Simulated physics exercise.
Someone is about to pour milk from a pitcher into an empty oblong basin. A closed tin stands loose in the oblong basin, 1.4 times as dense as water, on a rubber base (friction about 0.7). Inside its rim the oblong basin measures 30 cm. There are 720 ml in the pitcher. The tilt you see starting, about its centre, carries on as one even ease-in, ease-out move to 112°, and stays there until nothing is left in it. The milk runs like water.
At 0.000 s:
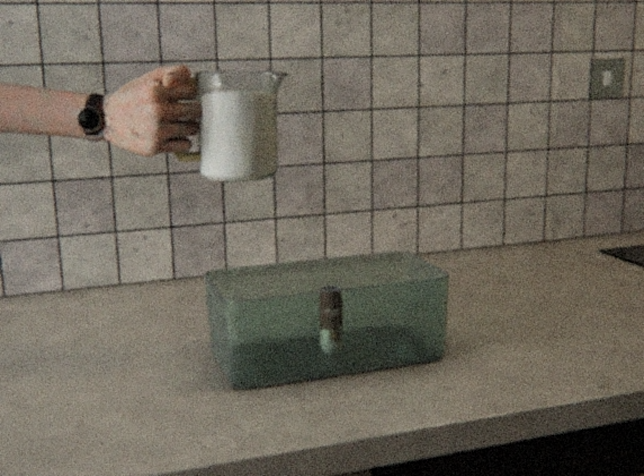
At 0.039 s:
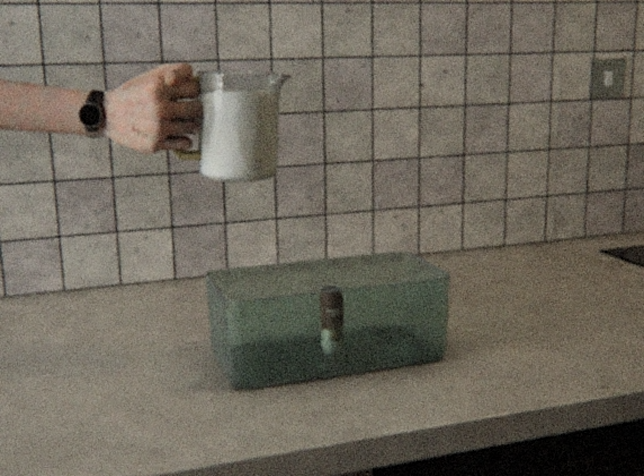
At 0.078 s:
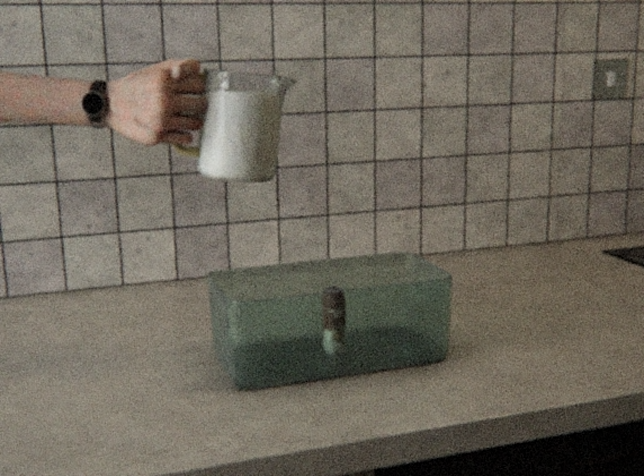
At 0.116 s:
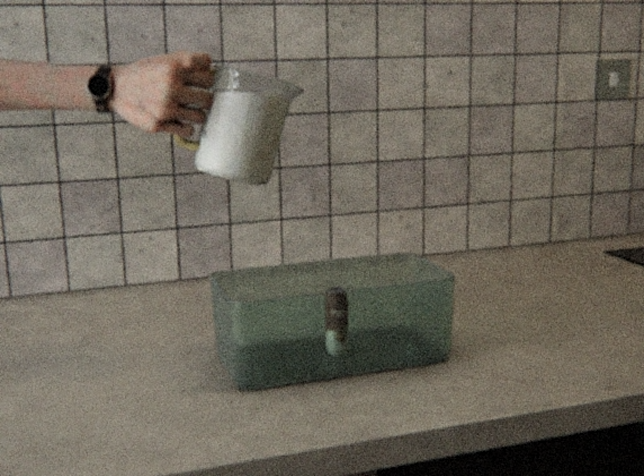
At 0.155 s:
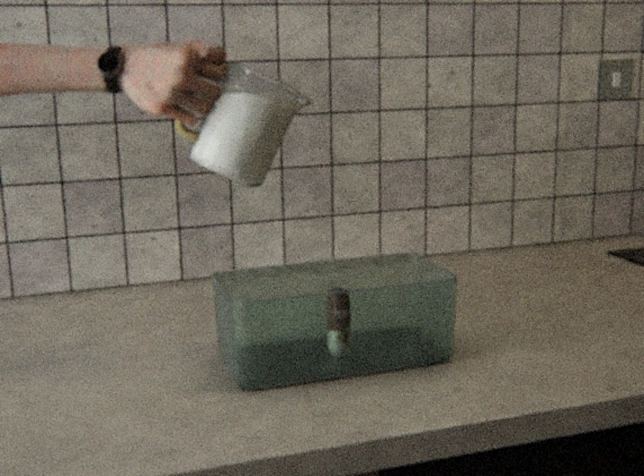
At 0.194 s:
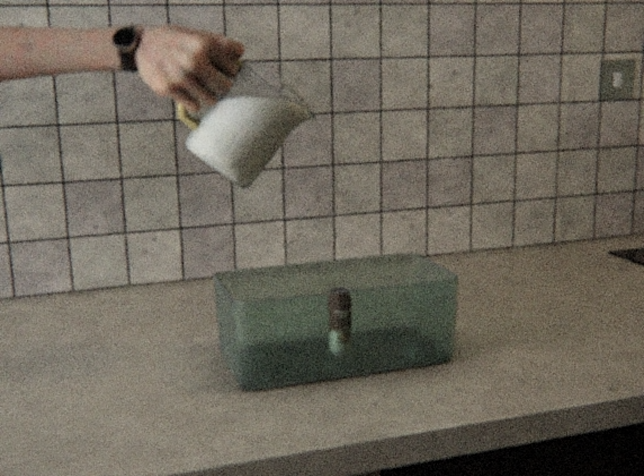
A hand with a dark watch, reaching in from the left, holds a clear pitcher of white milk above a greenish see-through oblong basin on a beige kitchen counter, seen from the front and slightly above. A small dark container with a pale base stands inside the basin, before a grey-tiled wall. The hand tilts the pitcher steadily rightward while the camera drifts very slightly.
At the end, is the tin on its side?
It stays up.
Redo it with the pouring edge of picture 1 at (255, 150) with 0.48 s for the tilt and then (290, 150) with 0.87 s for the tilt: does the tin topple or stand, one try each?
First it keeps standing; then it goes over.
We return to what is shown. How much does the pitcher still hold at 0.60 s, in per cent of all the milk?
Some 12 per cent.
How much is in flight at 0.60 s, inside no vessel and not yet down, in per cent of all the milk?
Near 28 in a hundred.
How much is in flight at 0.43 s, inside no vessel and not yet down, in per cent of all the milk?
About 40 per cent.
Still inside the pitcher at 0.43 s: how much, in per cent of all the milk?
About 54 per cent.
After 0.43 s the tilt is 109° and 53 per cent is still to pour; the tin stands where it began.
After 0.60 s the tilt is 112° and 12 per cent is still to pour; the tin stands where it began.
After 0.78 s the tilt is 112° and 1 per cent is still to pour; the tin stands where it began.
After 0.98 s the tilt is 112° and 0 per cent is still to pour; the tin stands where it began.
In the end the tin stands where it began.
